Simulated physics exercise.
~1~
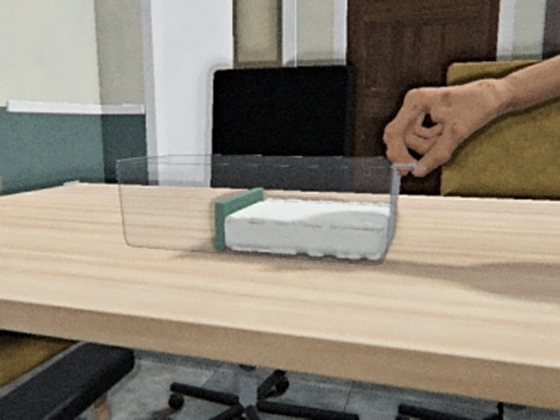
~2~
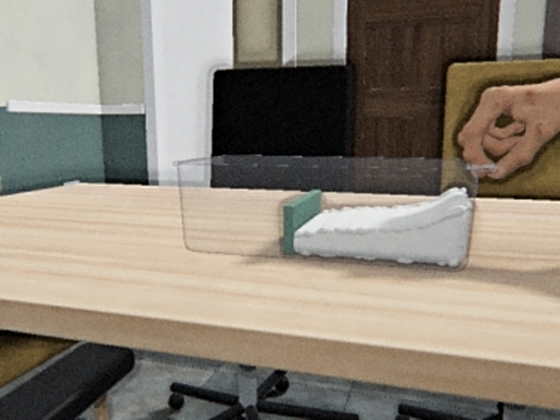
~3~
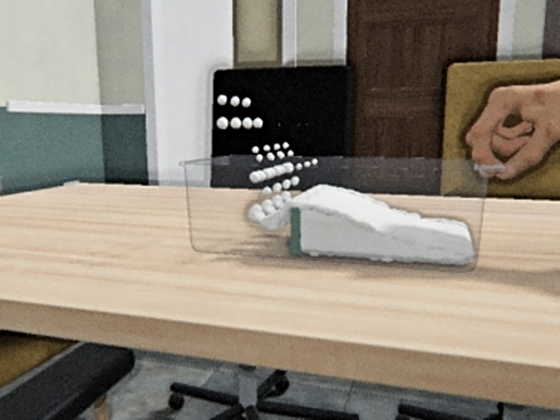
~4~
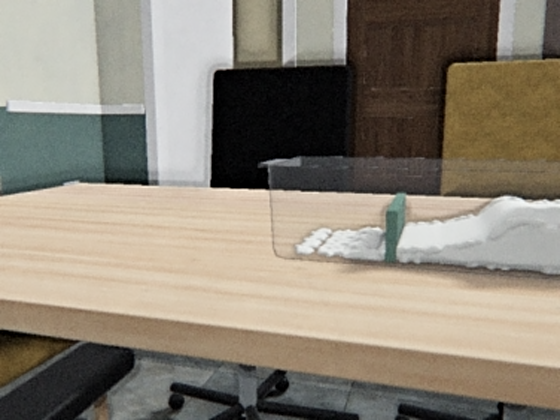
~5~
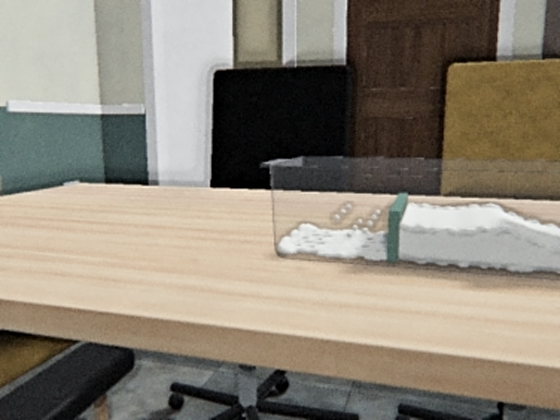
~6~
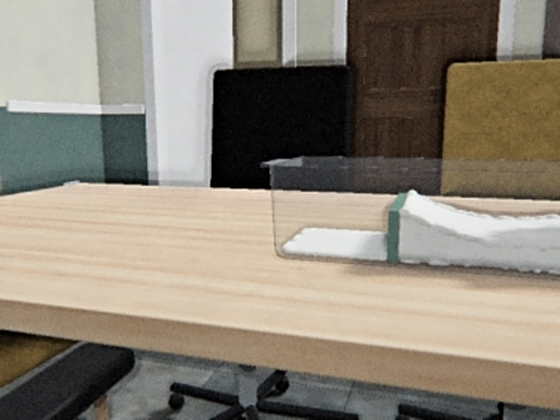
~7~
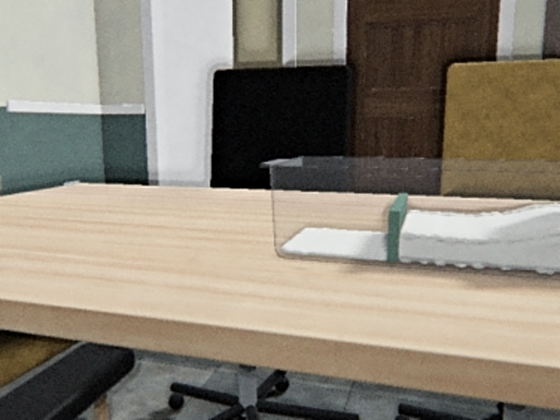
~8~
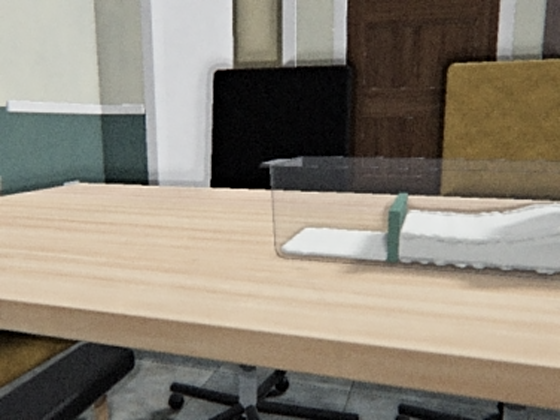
A clear, open food box with a green divider slides right across a pale wooden table, drawn by a hand at its right end, in a room seen from the side, slightly above the tabletop. White milk fills only the part right of the divider, with a black chair, a mustard chair and a brown door behind. As the box moves, the milk heaps up at the right, then surges back over the divider, flinging white drops up and leftwards. The box slides farther right and stops, the hand now out of view. The milk sloshes and calms, leaving a shallow white layer on the left and most still on the right.
